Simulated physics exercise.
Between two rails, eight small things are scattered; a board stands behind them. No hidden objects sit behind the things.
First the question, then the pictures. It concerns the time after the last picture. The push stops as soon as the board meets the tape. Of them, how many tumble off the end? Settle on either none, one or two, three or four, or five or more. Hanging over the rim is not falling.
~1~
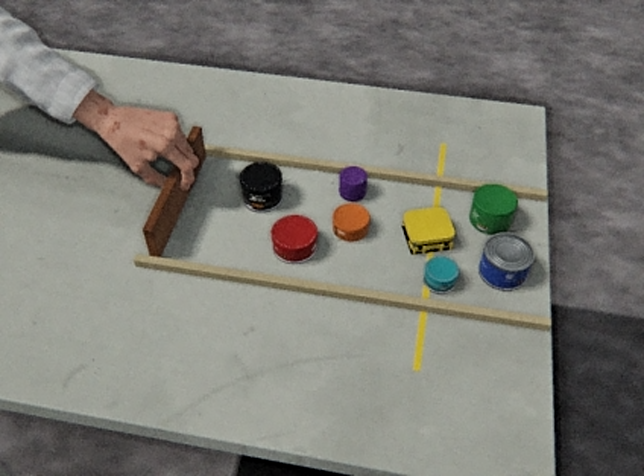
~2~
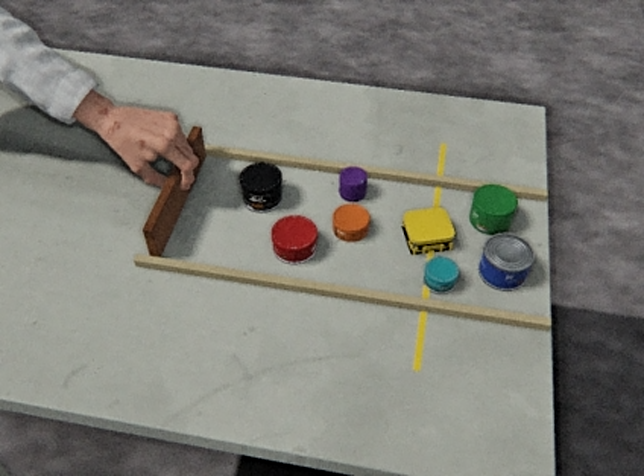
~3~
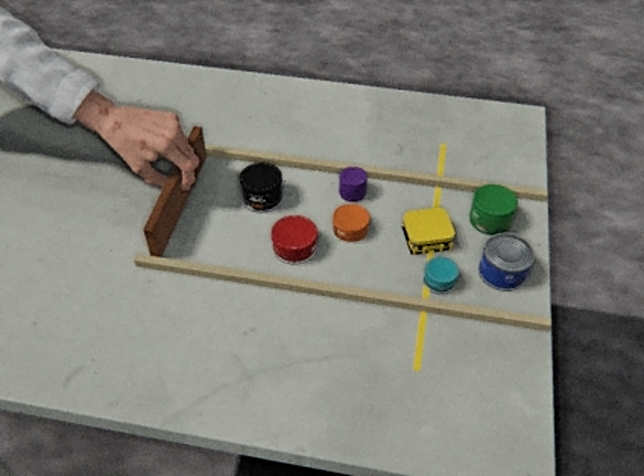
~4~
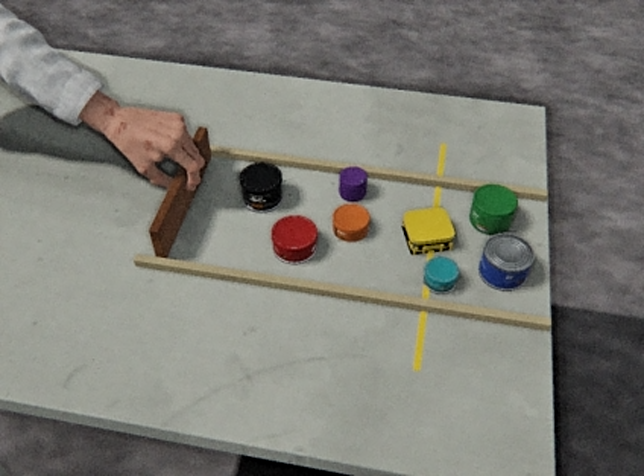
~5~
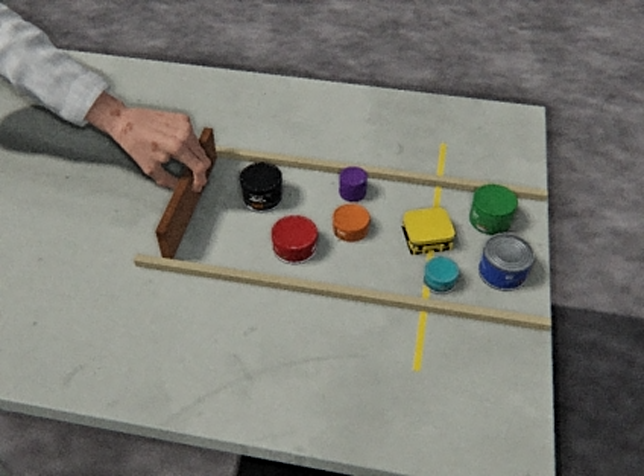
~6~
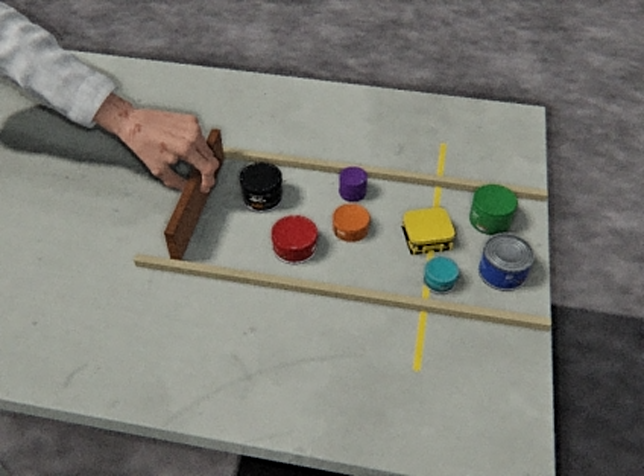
The number that falls off comes to zero.
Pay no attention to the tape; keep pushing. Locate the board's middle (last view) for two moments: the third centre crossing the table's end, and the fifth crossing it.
Its middle is around (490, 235) and later (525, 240).
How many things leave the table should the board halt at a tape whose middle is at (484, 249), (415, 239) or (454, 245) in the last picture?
The three tries give 1, 0 and 0.
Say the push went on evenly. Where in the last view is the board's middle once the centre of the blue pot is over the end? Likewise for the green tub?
(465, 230) and (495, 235), roughly.
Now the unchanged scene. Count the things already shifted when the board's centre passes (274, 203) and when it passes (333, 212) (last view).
One spot: 1. Other spot: 4.
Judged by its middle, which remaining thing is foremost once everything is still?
Answer: The blue pot.
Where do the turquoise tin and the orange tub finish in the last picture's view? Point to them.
You'll find the turquoise tin at roughly (491, 295) and the orange tub at roughly (452, 248).
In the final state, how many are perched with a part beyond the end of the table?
You'd get 0.
Early on, none off yet; blue pot at rest near (506, 262); green tub at rest near (493, 210); turquoise tin at rest near (441, 275).
Finally, the number that fall off is zero.
